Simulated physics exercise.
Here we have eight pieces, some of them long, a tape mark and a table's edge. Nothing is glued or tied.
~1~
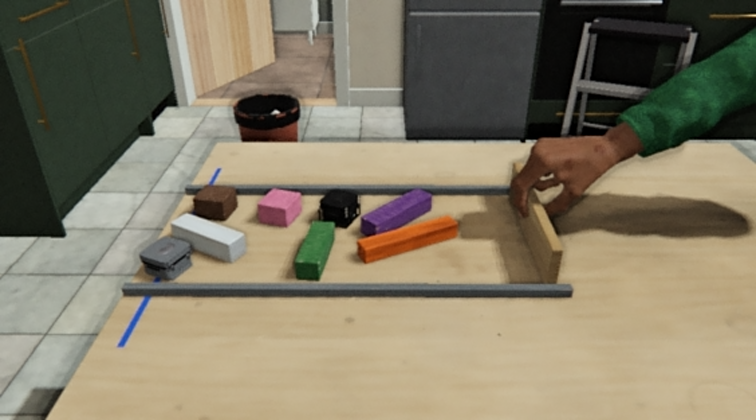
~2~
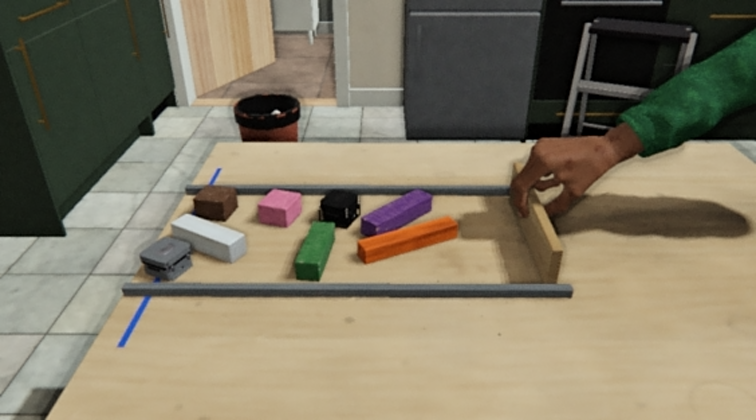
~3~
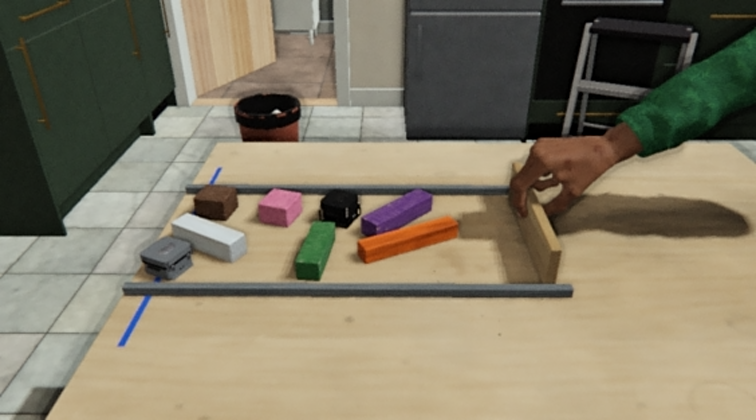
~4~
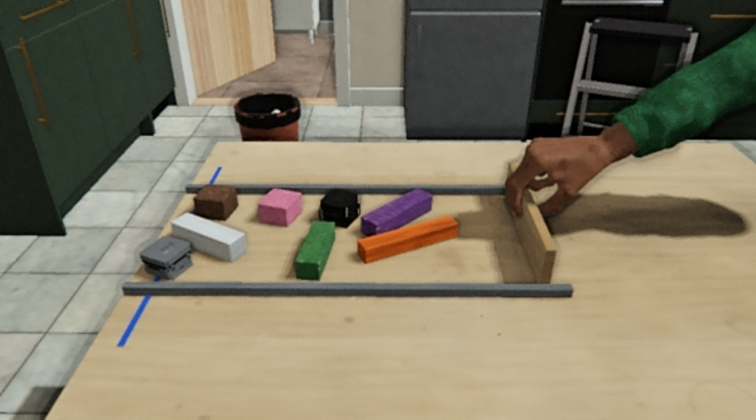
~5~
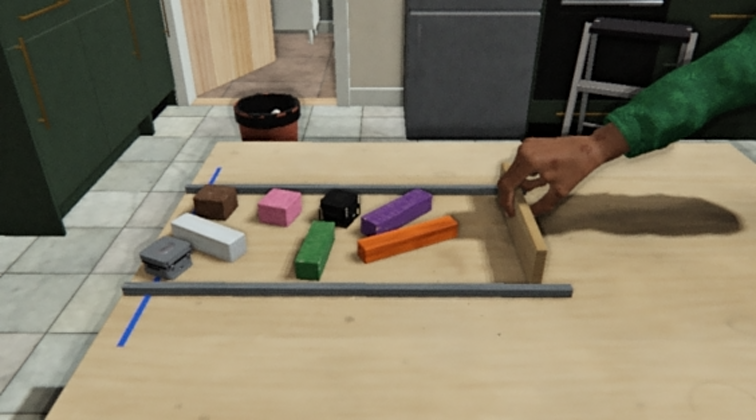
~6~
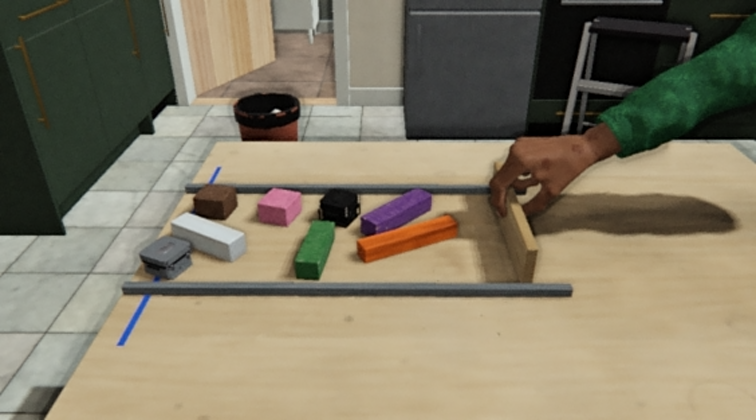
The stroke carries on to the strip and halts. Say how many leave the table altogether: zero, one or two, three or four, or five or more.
The number that fall off is five or more.
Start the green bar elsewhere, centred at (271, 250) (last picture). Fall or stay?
From there it drops off.
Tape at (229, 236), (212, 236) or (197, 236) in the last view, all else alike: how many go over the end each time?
Down on the floor: 4, 4 and 6.
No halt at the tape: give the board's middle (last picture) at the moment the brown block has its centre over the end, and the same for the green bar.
Its middle is around (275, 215) and around (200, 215).
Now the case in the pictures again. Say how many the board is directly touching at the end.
The number is 2.
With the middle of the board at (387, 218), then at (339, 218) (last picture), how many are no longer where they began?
4 and 5.
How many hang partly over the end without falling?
Overhanging: 1.
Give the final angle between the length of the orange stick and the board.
Roughly 0° out of line.
Soon after, none off yet; grey case at rest near (167, 259); brown block at rest near (216, 202); white stick at rest near (208, 237).
Then, one off so far; grey case tipped a little near (118, 267); brown block falling near (162, 313); white stick moved about its own width near (154, 244).
At rest, the number that fall off is five or more; fallen, black case, green bar, pink block, white stick, brown block and grey case.
